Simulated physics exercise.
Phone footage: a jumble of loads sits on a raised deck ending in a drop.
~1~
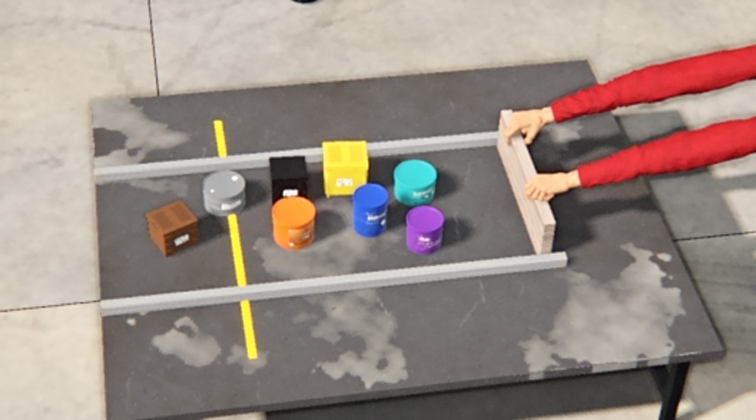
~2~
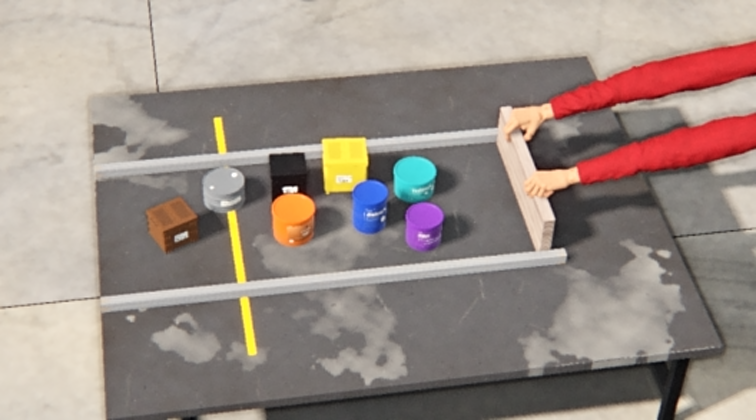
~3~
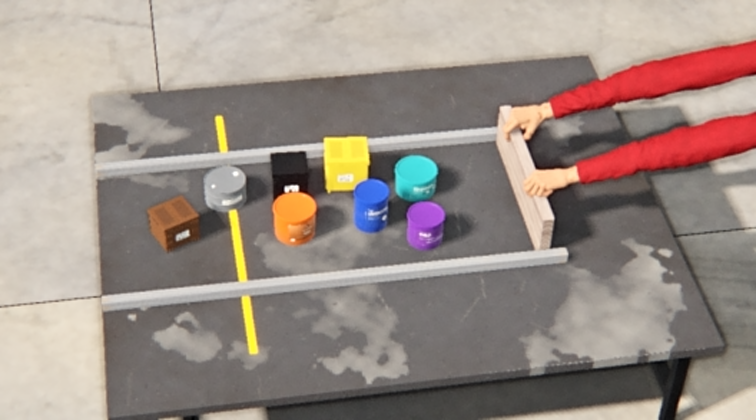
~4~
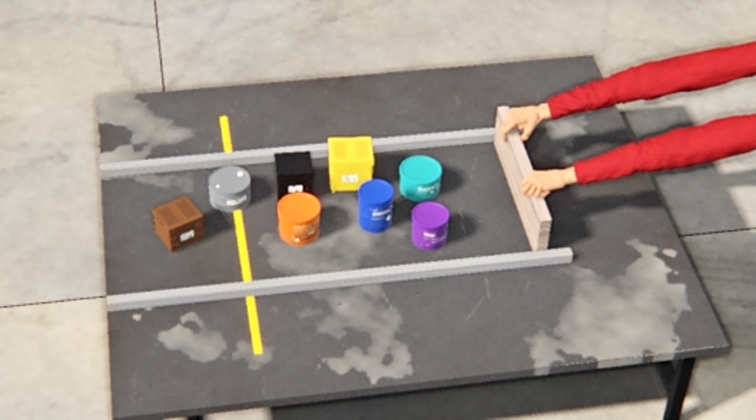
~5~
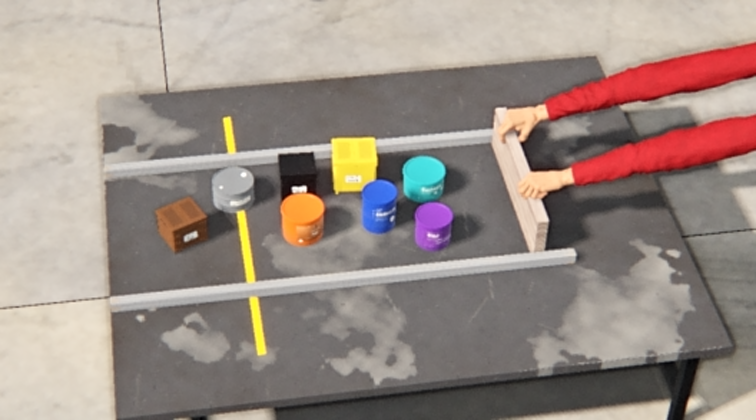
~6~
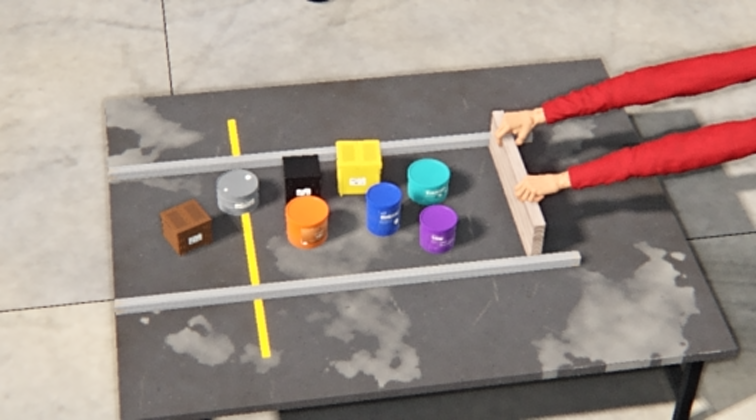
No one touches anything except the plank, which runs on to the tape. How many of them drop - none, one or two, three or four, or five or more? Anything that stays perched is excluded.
The count of those that drop is none.
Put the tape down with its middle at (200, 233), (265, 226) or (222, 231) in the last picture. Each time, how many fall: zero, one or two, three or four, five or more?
Taking the places in the order asked: One to two, then zero, then none.
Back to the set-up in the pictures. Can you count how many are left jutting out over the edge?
Answer: 0.
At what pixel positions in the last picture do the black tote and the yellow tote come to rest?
I'd put one close to (187, 185) and the other close to (222, 170).
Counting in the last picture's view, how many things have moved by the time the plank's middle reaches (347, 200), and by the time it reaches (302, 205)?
That makes 6 at the first spot and 7 at the second.
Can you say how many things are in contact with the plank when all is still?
It is in contact with 4.
A little later, none off yet; brown tote at rest near (187, 228); grey canister at rest near (238, 192); orange pail at rest near (307, 223).
Next, none off yet; brown tote at rest near (187, 228); grey canister at rest near (238, 192); orange pail shifted a little near (288, 226).
When it is over, the number that fall off is zero.
